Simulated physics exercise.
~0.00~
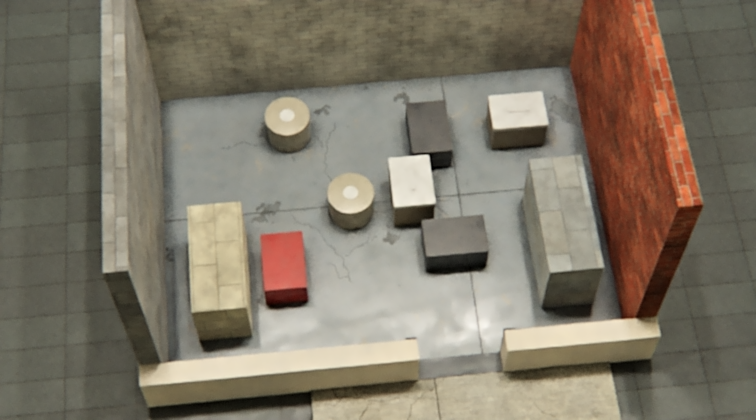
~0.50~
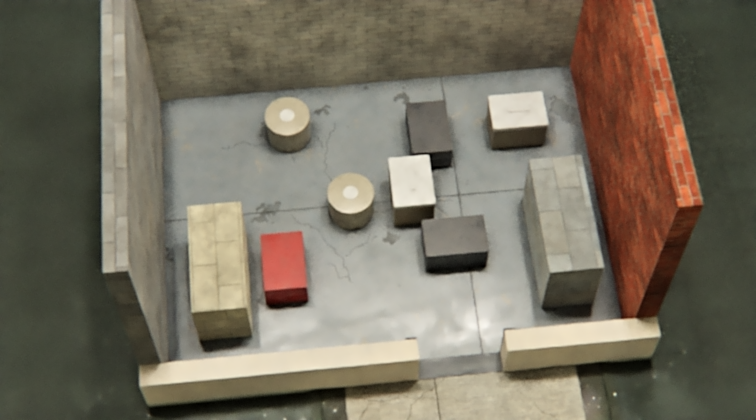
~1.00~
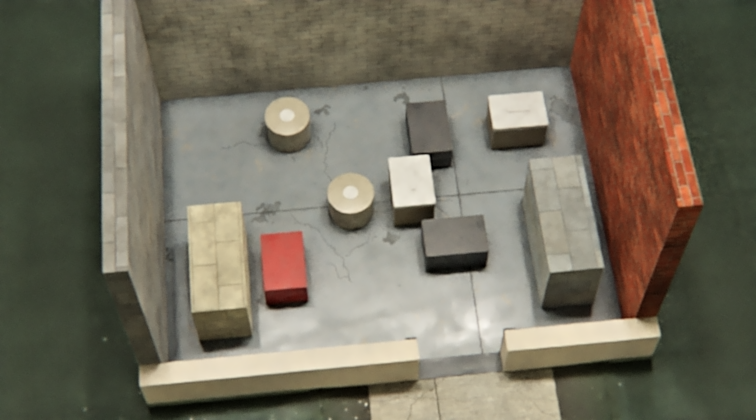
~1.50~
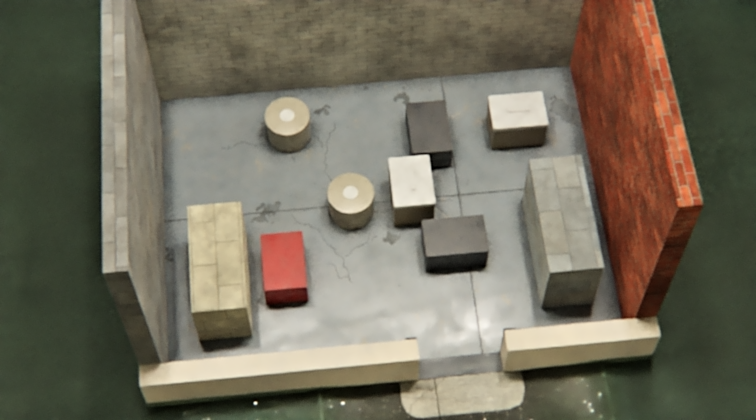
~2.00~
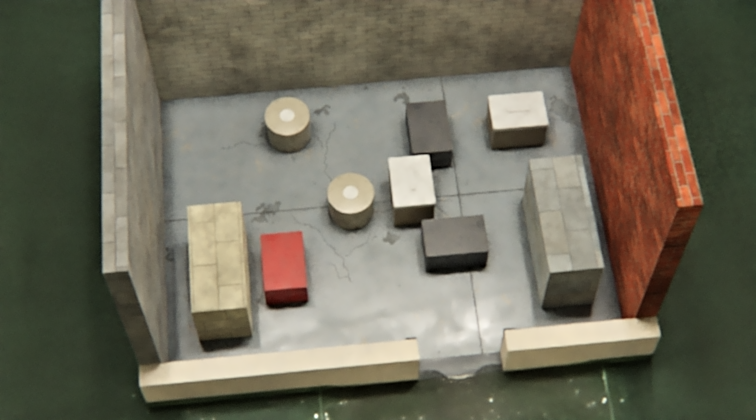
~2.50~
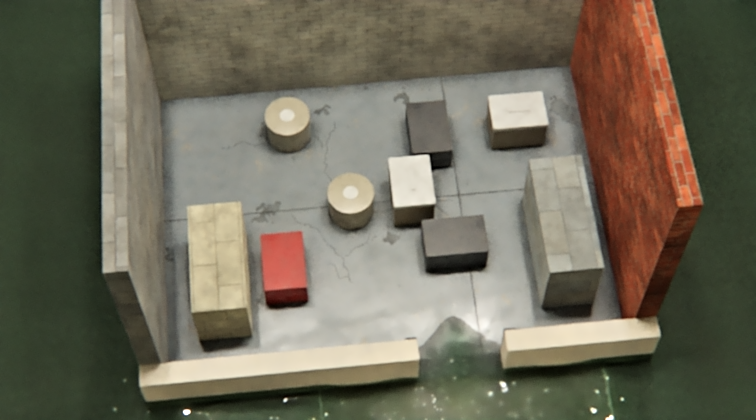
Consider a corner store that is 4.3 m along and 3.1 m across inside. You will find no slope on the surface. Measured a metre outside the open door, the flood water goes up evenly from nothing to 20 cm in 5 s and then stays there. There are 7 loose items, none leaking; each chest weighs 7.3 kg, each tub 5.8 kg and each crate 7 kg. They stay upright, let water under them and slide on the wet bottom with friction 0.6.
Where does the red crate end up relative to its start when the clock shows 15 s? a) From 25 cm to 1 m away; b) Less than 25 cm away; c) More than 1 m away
a, from 25 cm to 1 m away.
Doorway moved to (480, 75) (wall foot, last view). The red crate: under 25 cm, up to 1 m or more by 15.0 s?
That would leave the red crate a long way off.
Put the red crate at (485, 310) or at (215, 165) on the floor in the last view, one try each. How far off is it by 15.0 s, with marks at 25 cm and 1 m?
In turn: It goes a long way; it creeps a little.
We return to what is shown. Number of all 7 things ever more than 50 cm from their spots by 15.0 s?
I count 7 of them.
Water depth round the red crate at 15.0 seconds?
Depth: About 9 cm.
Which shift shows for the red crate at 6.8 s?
About 0 cm by then.
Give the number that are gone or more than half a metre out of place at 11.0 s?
At that moment it comes to 5.
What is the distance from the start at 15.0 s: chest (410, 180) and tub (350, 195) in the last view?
First 150 cm, then 80 cm.
After 3.5 s the red crate is near (283, 261), 0.0 m from its start, aground; 0 afloat.
After 6.8 s the red crate is near (283, 261), 0.0 m from its start, aground; 3 afloat.
After 11.0 s the red crate is near (281, 262), 0.0 m from its start, aground; 6 afloat.
After 15.0 s the red crate is near (292, 318), 0.6 m from its start, afloat; 7 afloat.
